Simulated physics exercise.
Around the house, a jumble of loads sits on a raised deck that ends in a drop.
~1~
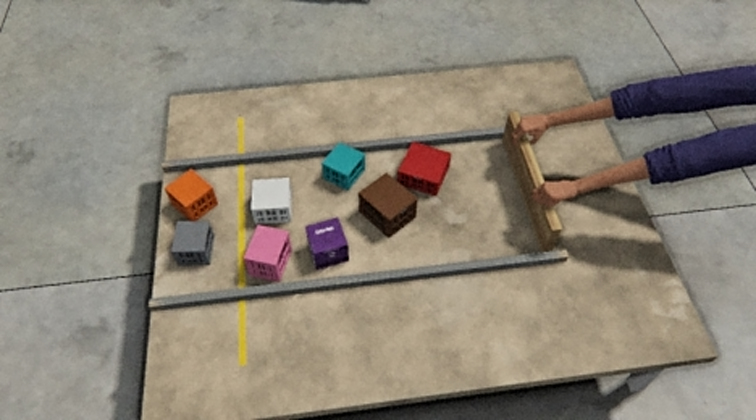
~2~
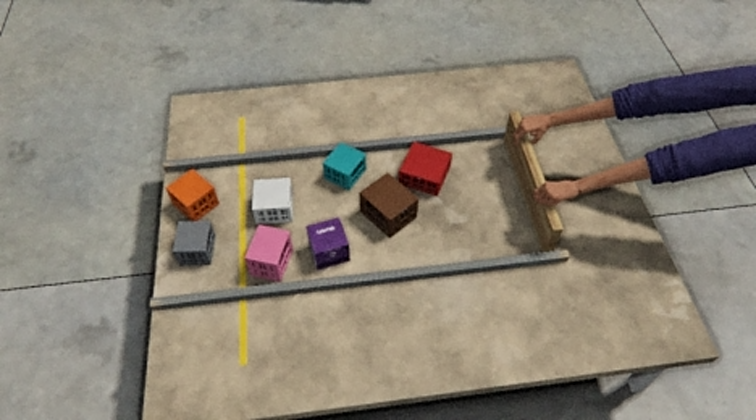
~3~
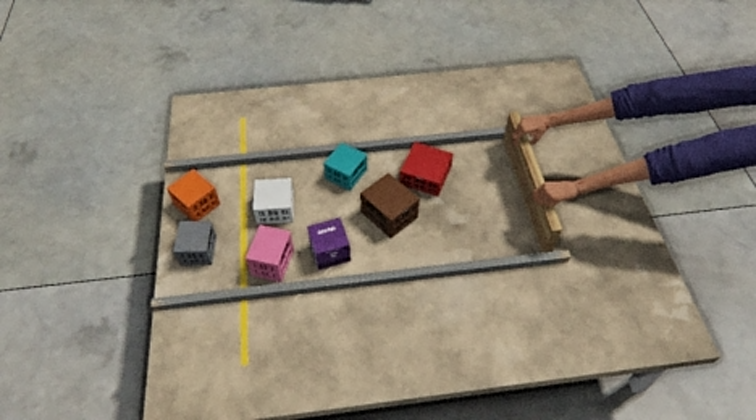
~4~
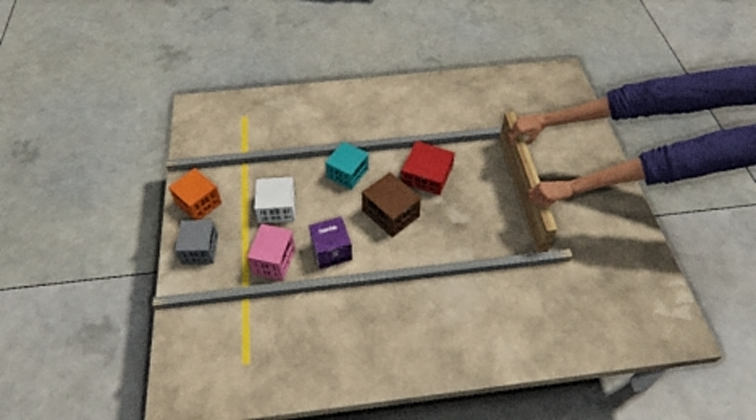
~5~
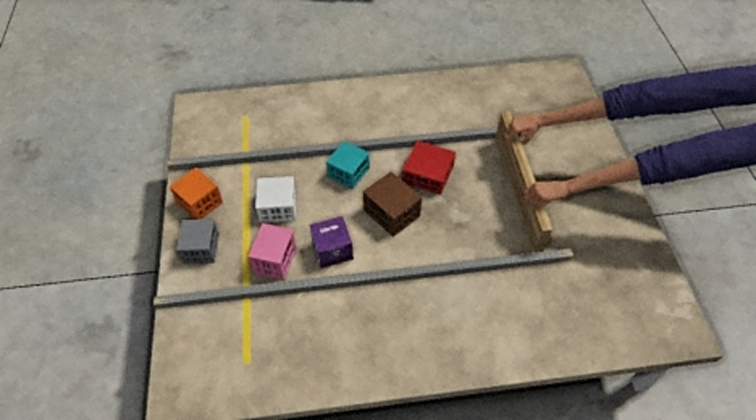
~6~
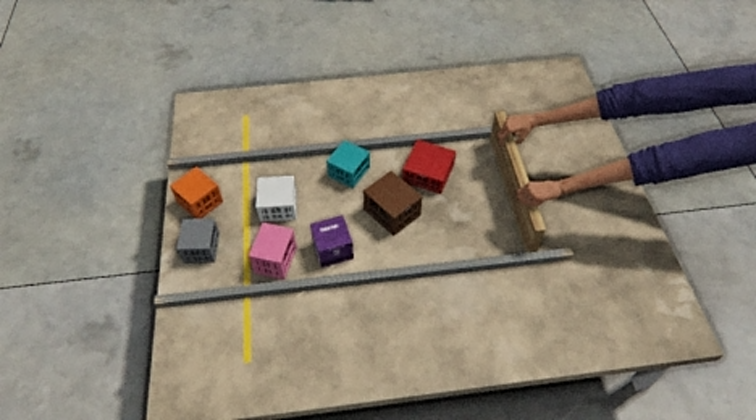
Two hands inching a wooden plank slightly left between rails on a table, eight scattered coloured crates sitting still beside it.
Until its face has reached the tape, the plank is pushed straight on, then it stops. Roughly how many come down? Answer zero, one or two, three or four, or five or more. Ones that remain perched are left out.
One or two.
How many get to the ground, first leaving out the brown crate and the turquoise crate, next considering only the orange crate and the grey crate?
1, then 0.
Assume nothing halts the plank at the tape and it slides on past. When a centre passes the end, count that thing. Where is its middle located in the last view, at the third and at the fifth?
At (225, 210) for the third, at (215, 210) for the fifth.
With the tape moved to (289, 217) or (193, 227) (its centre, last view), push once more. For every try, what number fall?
In order, 0 and 5.
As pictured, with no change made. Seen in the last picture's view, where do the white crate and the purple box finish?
First at (181, 211); second at (227, 269).
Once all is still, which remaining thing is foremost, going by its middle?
The grey crate.
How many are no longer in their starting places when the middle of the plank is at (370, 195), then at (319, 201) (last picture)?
The count reaches 4 first and 6 second.
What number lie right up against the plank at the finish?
The figure is 3.
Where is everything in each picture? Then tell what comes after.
In the first picture, orange crate (192, 196); grey crate (194, 244); pink crate (269, 254); plank (529, 180); tape (241, 224).
In the second picture, grey crate (195, 243); red crate (425, 169).
In the third picture, pink crate (271, 254); plank (530, 180).
In the fourth picture, orange crate (196, 195); brown crate (391, 205).
In the fifth picture, grey crate (198, 242); purple box (332, 242).
In the sixth picture, orange crate (197, 194); grey crate (199, 241); pink crate (274, 251); plank (515, 180); tape (246, 222).
Soon after, none off yet; orange crate at rest near (197, 194); grey crate at rest near (199, 241); pink crate at rest near (274, 251).
By the end, the number that fall off is one or two; fallen, orange crate.
